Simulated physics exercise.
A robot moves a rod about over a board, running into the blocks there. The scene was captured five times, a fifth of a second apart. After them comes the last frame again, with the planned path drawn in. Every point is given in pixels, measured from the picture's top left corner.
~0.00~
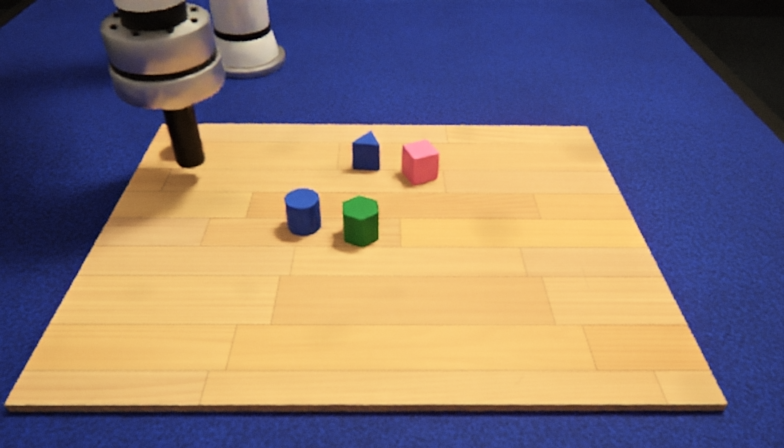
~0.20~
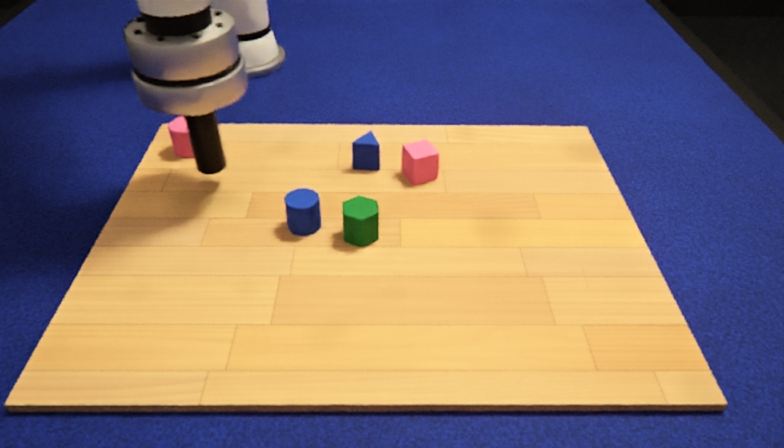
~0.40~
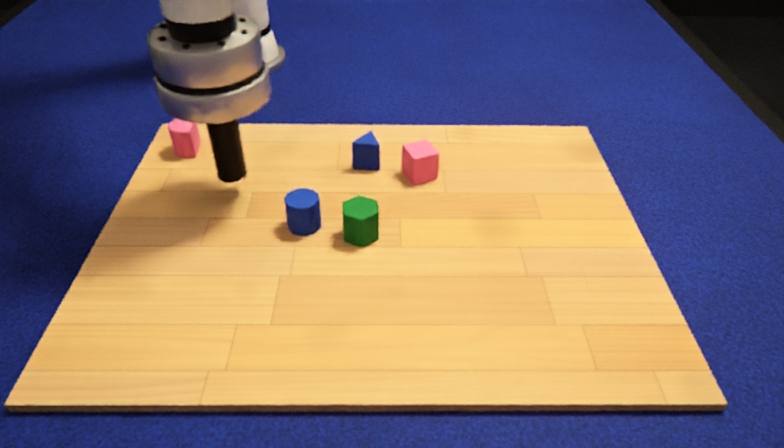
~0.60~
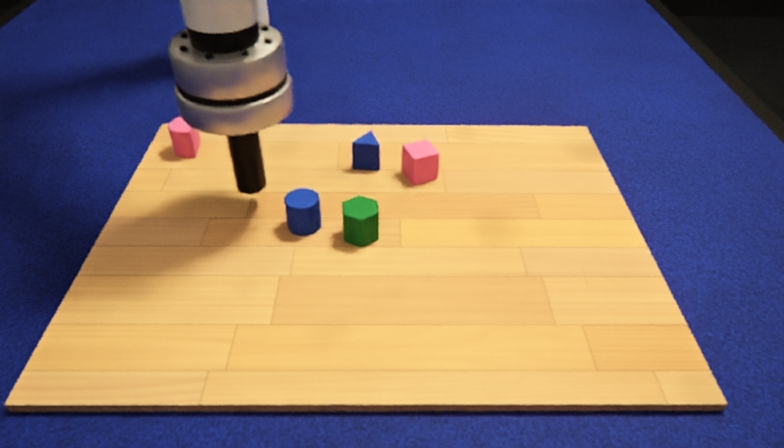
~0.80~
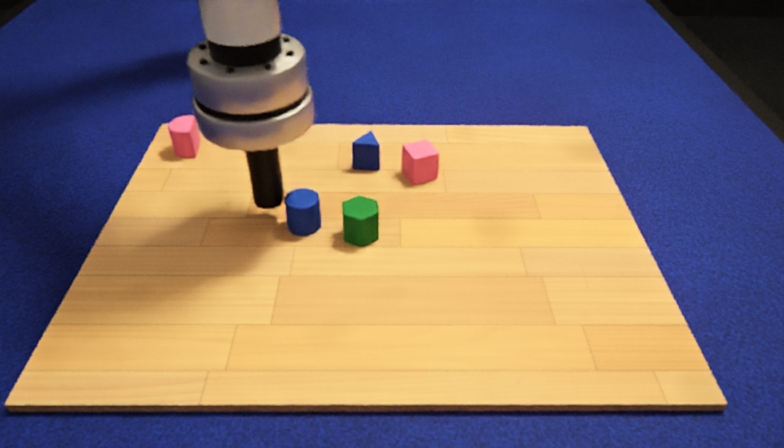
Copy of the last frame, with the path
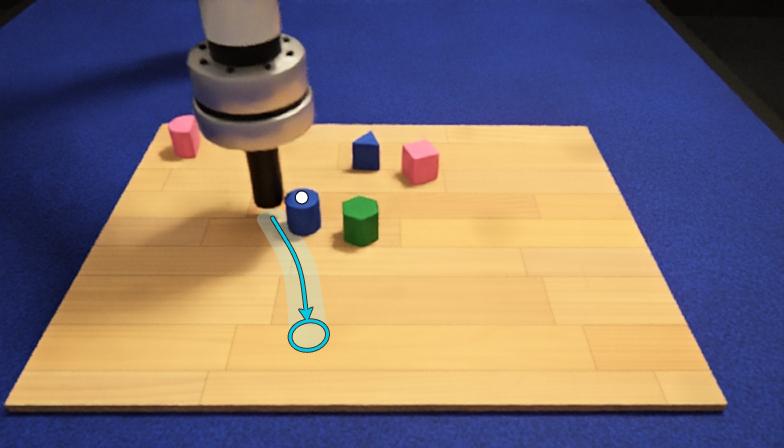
Robot arm with a black rod moving right and nearer across a wooden board toward a blue cylinder, the blocks staying still.
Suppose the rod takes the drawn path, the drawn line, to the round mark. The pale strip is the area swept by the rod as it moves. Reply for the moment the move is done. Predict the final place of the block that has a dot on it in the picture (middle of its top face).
The middle of its top is at (316, 206).
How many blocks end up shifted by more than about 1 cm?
My count: 1.
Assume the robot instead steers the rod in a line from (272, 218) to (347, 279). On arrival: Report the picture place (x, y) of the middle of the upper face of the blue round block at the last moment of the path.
Its top face will be centred at roughly (339, 209).
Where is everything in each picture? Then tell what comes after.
The first frame shows lower end of the rod at (191, 161), tops of blocks, blue round block at (302, 197), green six-sided block at (360, 207).
The second frame shows rod at (212, 167), blocks as before.
The third frame shows rod at (233, 175), blocks as before.
The fourth frame shows rod at (252, 186), blocks as before.
The fifth frame shows rod at (270, 200), blue round block at (302, 197), green six-sided block at (360, 207).
The drawn path runs from (272, 218) through (299, 268) to (309, 335); the dot is on the blue round block.
The first path, step by step. One third of the way, rod at (289, 232); blue round block at (316, 206).
Two thirds of the way, rod at (301, 271); blue round block at (316, 206).
At the end, rod at (307, 317); blue round block at (316, 206); green six-sided block not moved.
